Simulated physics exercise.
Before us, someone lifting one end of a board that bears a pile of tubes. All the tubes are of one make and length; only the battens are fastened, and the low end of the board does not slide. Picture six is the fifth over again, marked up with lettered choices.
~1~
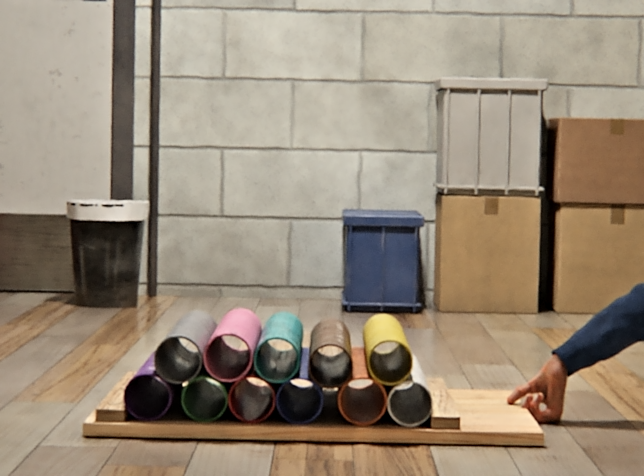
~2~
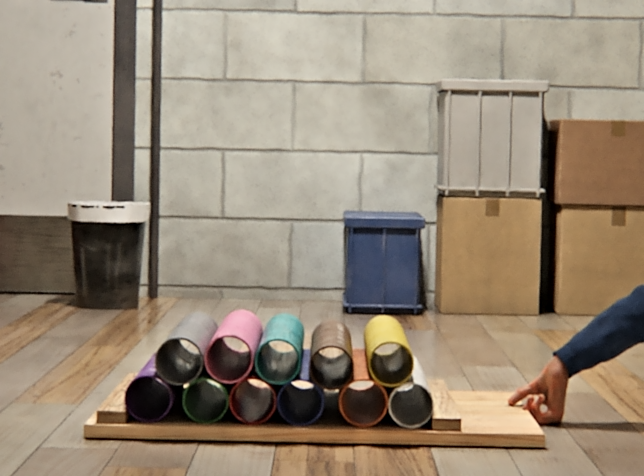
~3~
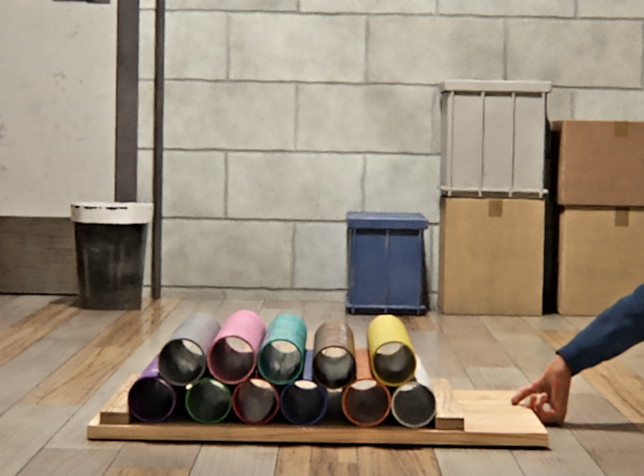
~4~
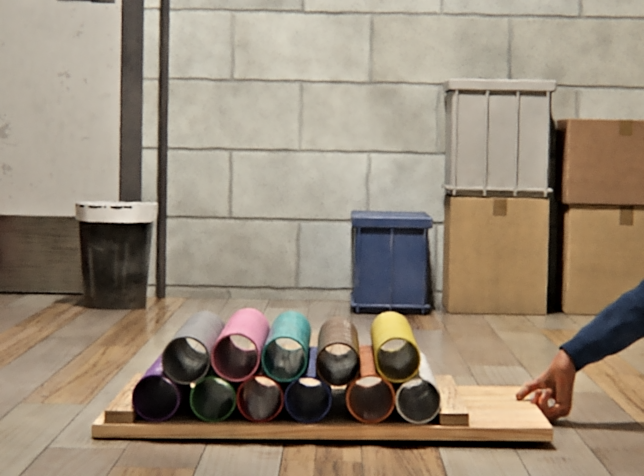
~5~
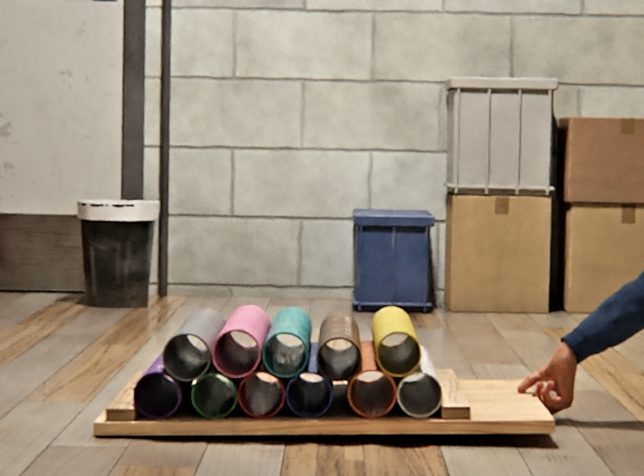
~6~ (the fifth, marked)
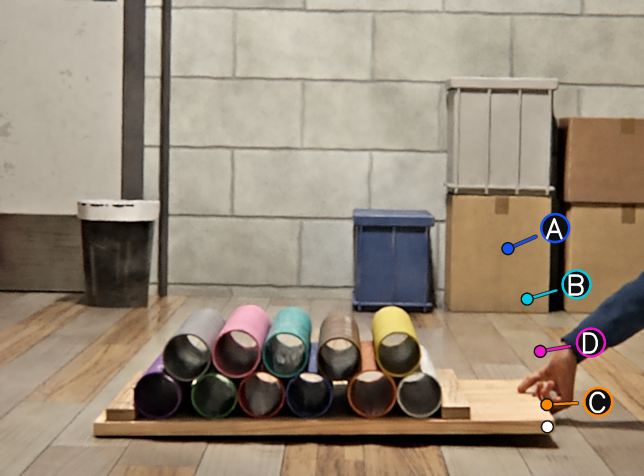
A hand in a dark blue sleeve reaches in from the right to a wooden board on a plank floor, seen from low in front, with a pale block wall behind. Colourful tubes lie in two rows on the board, pink, turquoise and yellow above purple, green and orange, before a blue bin and brown boxes. The fingers raise the board's right end very slightly, the tubes keep their places, and the camera drifts slightly left.
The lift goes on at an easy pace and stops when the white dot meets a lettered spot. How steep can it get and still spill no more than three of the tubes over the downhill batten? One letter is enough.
Up to A.
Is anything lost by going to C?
At C: No.
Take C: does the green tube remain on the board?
Yes, with C.
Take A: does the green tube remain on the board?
Yes, with A.
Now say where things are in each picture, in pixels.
In the first picture, turquoise tube (277, 360); grey tube (178, 360); pink tube (228, 357).
In the second picture, pink tube (229, 359); yellow tube (391, 364).
In the third picture, board (319, 407); orange tube (367, 402); white tube (414, 404); brown tube (334, 368).
In the fourth picture, board (324, 404); purple tube (156, 398); green tube (213, 399).
In the fifth picture, board (325, 399); purple tube (157, 395); green tube (215, 396).
On the marked copy, A at (508, 248); B at (527, 299); C at (547, 405); D at (540, 352); the white dot at (547, 427).
With A. Early on, board at 16°.
Further on, board at 25°.
At the end, board at 25°, none over the low batten.
As for the rest, B none over the low batten; C none over the low batten; D none over the low batten.
